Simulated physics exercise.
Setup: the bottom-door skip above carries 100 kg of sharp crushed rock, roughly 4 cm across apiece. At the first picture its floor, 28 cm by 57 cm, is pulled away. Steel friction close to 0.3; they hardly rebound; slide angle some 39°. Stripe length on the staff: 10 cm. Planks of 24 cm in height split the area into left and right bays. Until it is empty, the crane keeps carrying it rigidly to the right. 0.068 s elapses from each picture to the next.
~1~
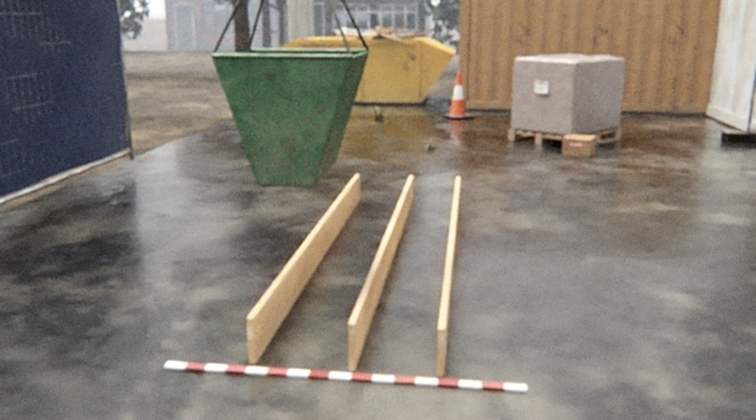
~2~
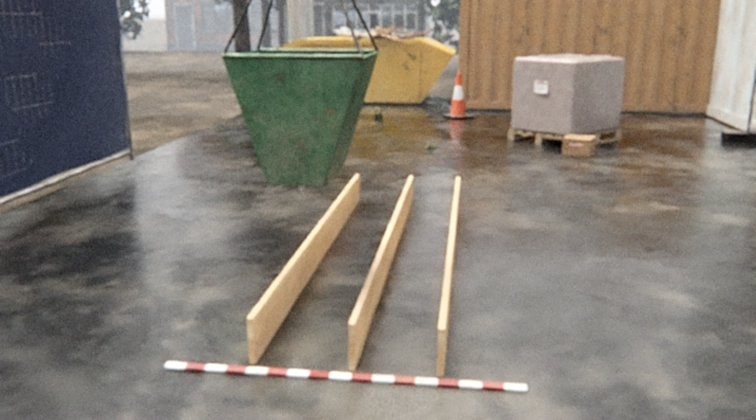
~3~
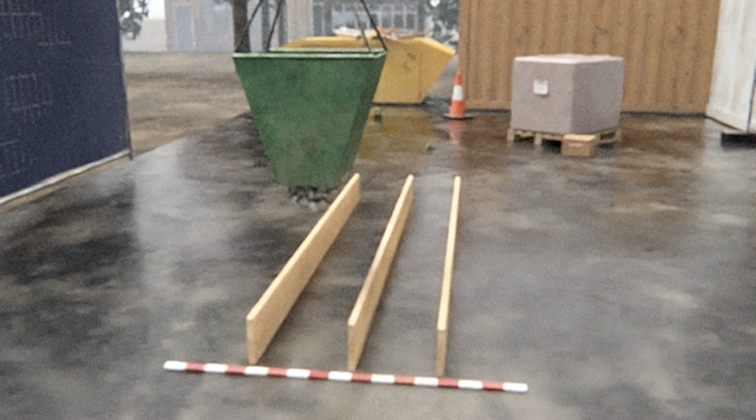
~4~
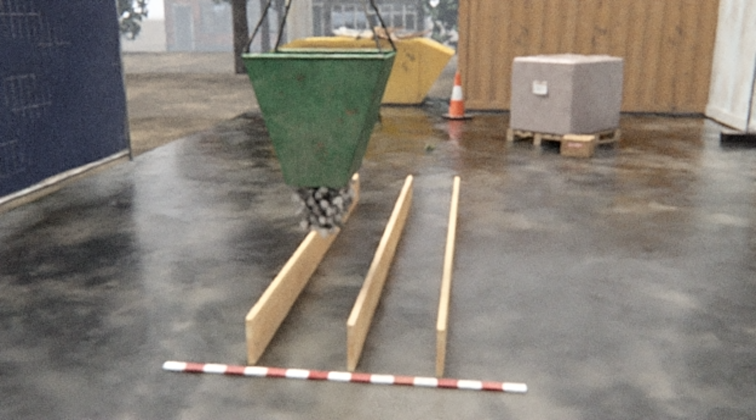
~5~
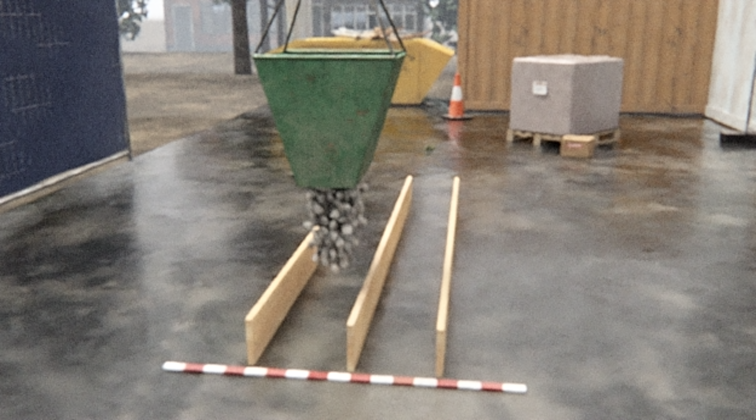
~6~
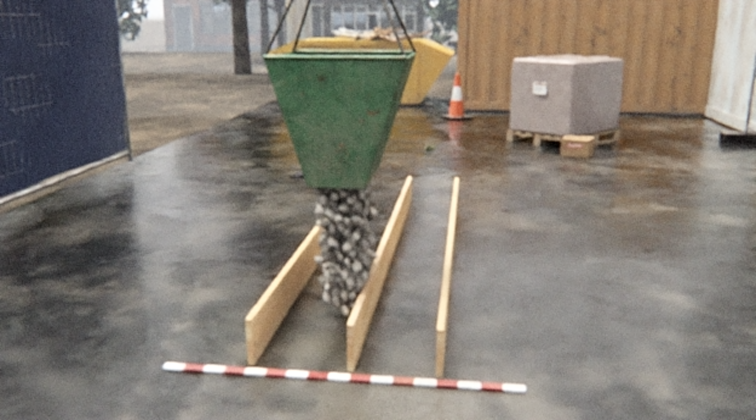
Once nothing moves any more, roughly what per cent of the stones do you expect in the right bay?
I would expect about 49 per cent in the right bay.
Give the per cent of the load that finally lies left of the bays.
Roughly 0 per cent of it.
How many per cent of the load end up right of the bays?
Near 0 in a hundred.
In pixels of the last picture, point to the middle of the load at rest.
Pixel position of the middle approx (363, 310).
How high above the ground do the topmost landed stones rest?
Max stone height at rest approx 28 cm.
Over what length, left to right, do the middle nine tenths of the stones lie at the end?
80 cm.
Then, 0.4 s after the last picture, 0 % in the bottom-door skip, 51 % falling or lying in the left bay, 49 % falling or lying in the right bay; the stones farthest right are at (439, 305).
Then, 0.8 s after the last picture, 0 % in the bottom-door skip, 51 % falling or lying in the left bay, 49 % falling or lying in the right bay; the stones farthest right are at (439, 308).
Then, 1.4 s after the last picture, 0 % in the bottom-door skip, 51 % falling or lying in the left bay, 49 % falling or lying in the right bay; the stones farthest right are at (438, 314).
Then, 2.3 s after the last picture, 0 % in the bottom-door skip, 51 % falling or lying in the left bay, 49 % falling or lying in the right bay; the stones farthest right are at (438, 314).
Then, 4.2 s after the last picture, 0 % in the bottom-door skip, 51 % in the left bay, 49 % in the right bay; the stones farthest right are at (438, 314).
